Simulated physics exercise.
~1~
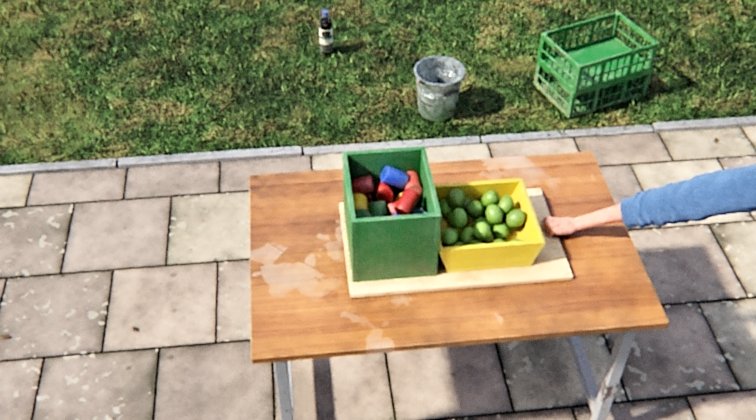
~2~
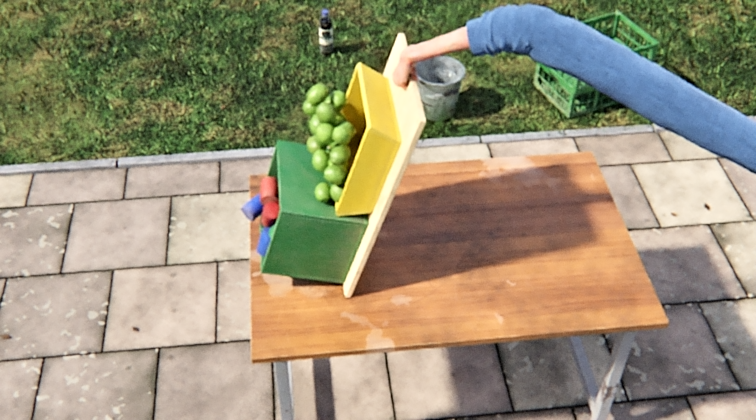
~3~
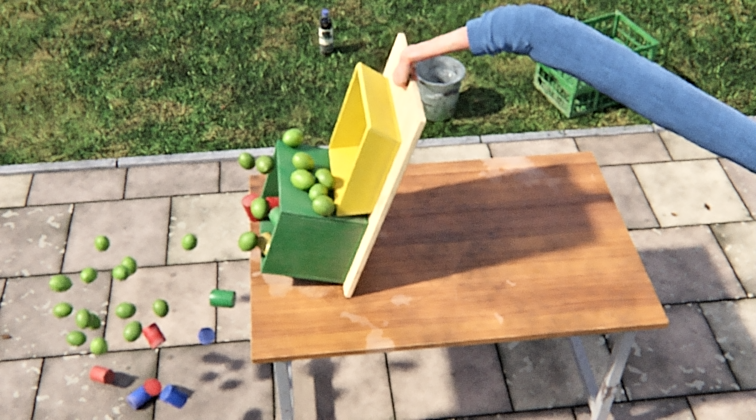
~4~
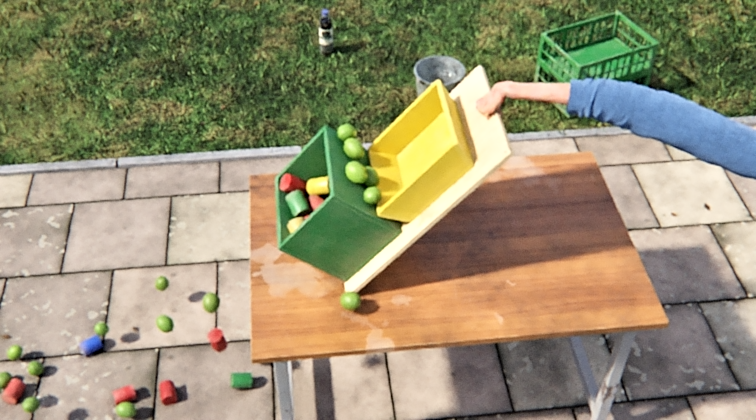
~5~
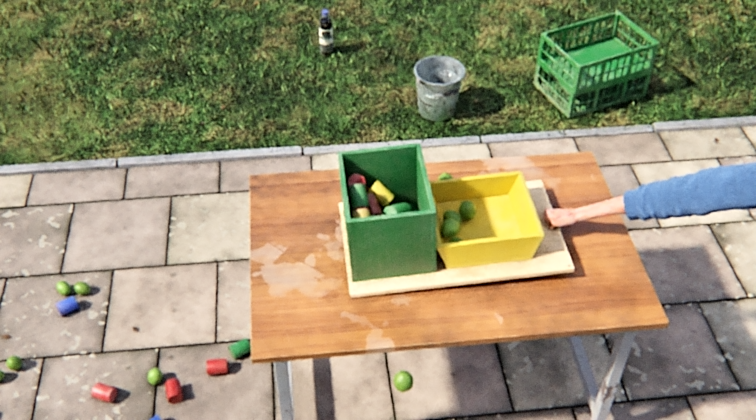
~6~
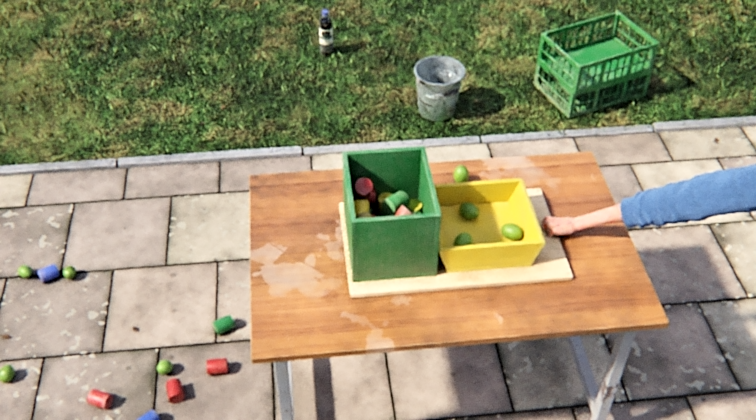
At the start, a green box of colourful spice jars and a yellow box of limes sit side by side on a pale board on a wooden table, with a hand at its right end. The hand levers the board up steeply, tipping both boxes to the left. Limes pour over the green box, and some jars spill with them onto the paving. The hand then lowers the board flat again as fallen pieces roll and scatter. It ends with many jars still in the green box, a few limes in the yellow one, and others strewn on the slabs.
